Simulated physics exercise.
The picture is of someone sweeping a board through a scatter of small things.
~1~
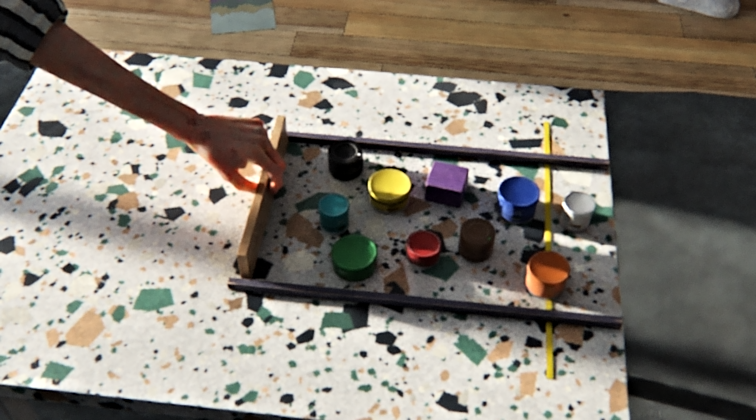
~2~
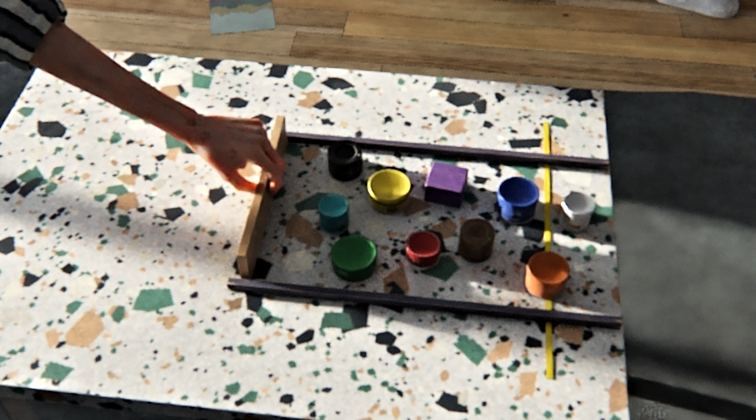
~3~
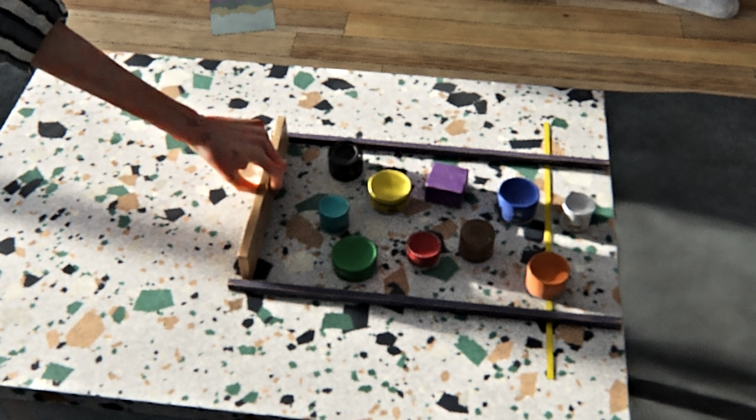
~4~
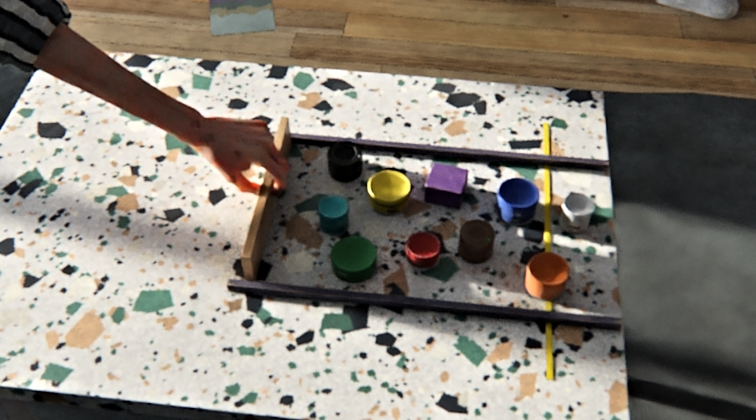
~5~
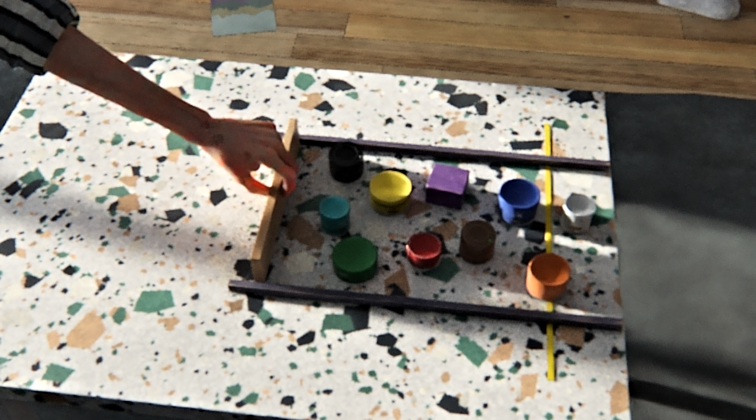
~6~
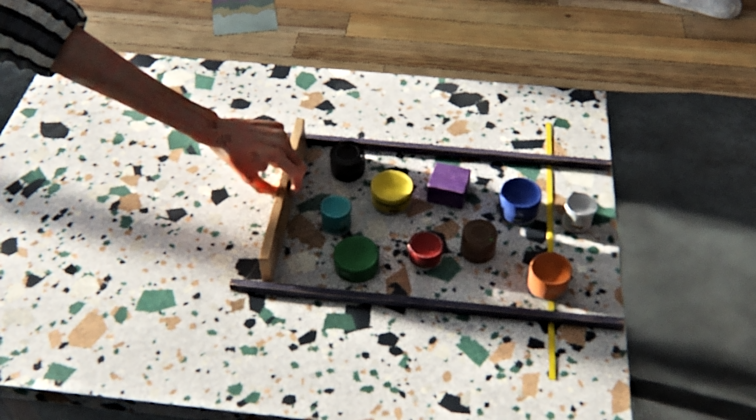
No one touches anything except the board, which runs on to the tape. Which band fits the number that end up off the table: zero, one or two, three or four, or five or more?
The band is one or two.
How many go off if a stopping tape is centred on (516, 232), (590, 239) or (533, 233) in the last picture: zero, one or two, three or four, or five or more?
In that order: Not one; five or more; just one or two.
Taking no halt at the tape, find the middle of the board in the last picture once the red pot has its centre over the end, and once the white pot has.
Approx. (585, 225) / approx. (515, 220) for the other.
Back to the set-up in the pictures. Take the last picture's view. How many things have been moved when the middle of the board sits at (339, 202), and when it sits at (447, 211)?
2 by the first point, 8 by the second.
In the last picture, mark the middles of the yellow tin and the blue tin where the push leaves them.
Final centres, in order: Near (572, 212), near (619, 215).
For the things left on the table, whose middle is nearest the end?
It's the blue tin.
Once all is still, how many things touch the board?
At rest, 4 are in contact.
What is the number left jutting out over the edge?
You'd get 3.
Soon after, none off yet; white pot at rest near (579, 213); orange pot at rest near (549, 277); blue tin at rest near (520, 202).
Then, none off yet; white pot at rest near (579, 213); orange pot at rest near (549, 277); blue tin moved a little near (536, 204).
Further on, none off yet; white pot moved about its own width near (610, 218); orange pot moved a little near (569, 279); blue tin moved about its own width near (574, 211).
At rest, the number that fall off is one or two; fallen, white pot.
